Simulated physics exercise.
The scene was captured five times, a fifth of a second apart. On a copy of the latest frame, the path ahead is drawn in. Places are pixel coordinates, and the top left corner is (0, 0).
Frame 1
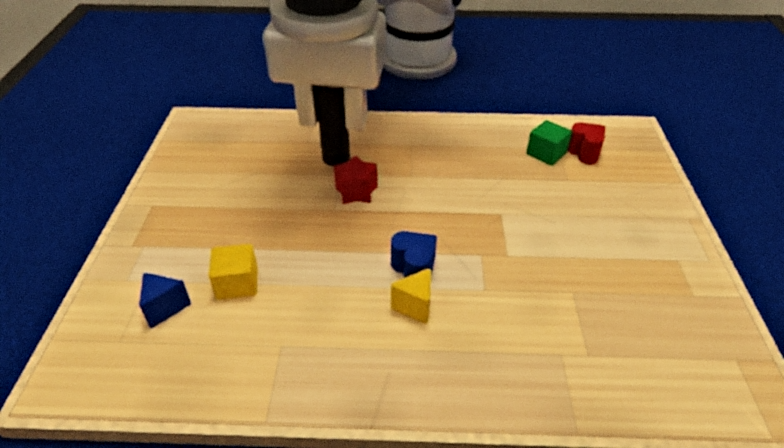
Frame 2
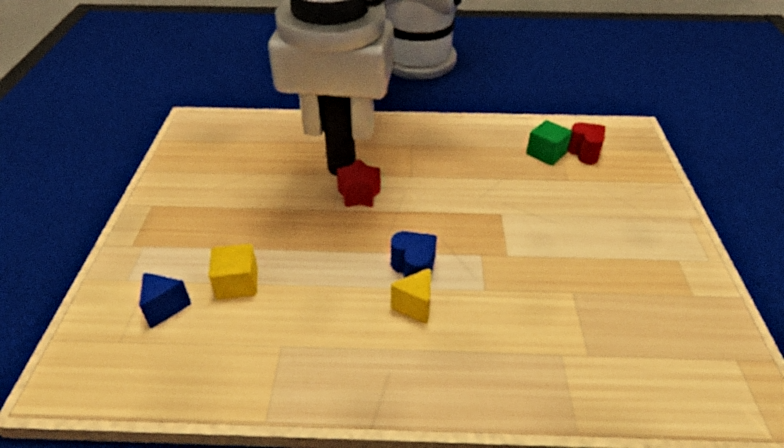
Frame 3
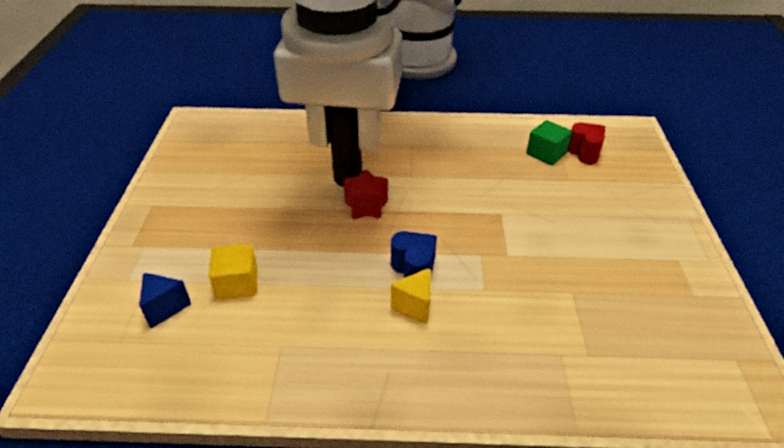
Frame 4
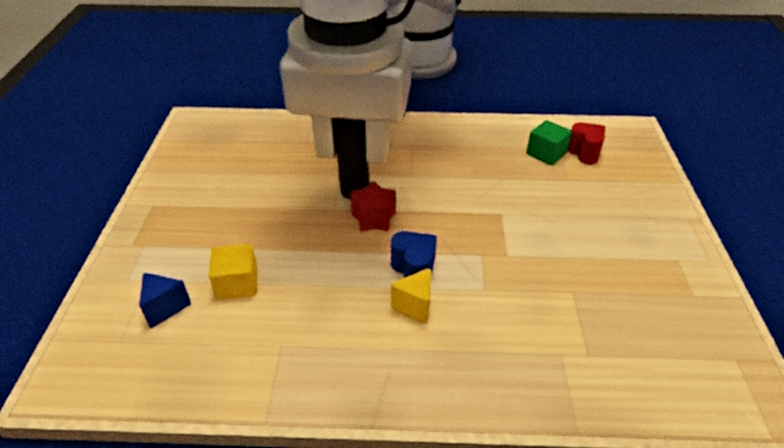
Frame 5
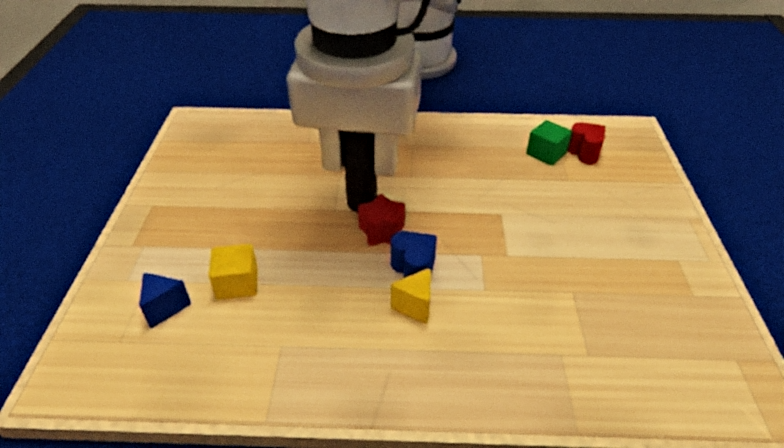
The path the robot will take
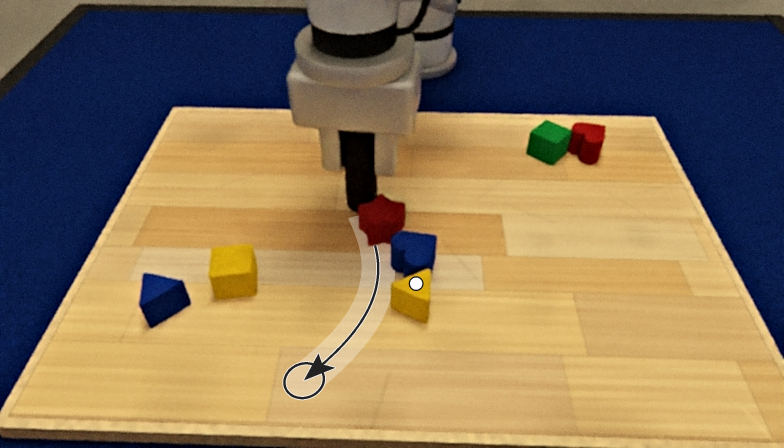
Robot arm with a black bar pushing a red star-shaped block slightly down and right across a wooden board, nearing a blue block.
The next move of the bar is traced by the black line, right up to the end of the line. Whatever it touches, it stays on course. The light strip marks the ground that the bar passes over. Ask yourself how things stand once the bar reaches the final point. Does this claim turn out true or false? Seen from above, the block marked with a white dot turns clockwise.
My answer: True.
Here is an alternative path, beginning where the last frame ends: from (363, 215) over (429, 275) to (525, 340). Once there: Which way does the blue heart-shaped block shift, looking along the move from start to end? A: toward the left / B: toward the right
B
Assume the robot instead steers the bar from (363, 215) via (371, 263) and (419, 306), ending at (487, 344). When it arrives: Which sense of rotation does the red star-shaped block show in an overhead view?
From overhead, the rotation is counterclockwise.
The line goes from (363, 215) by way of (378, 264) and (361, 322) to (304, 380); the dot is on the yellow triangular piece.
The first path, step by step. One third of the way, bar at (378, 254); red star-shaped block at (412, 249), turned 35° anticlockwise; blue heart-shaped block at (446, 269), turned 30° anticlockwise; yellow triangular piece at (422, 290), turned 50° clockwise.
Two thirds of the way, bar at (359, 313); red star-shaped block at (412, 258), turned 60° anticlockwise; blue heart-shaped block at (456, 273), turned 35° anticlockwise; yellow triangular piece at (422, 290), turned 50° clockwise.
At the end, bar at (302, 370); red star-shaped block at (412, 258), turned 60° anticlockwise; blue heart-shaped block at (456, 273), turned 35° anticlockwise; yellow triangular piece at (422, 290), turned 50° clockwise.
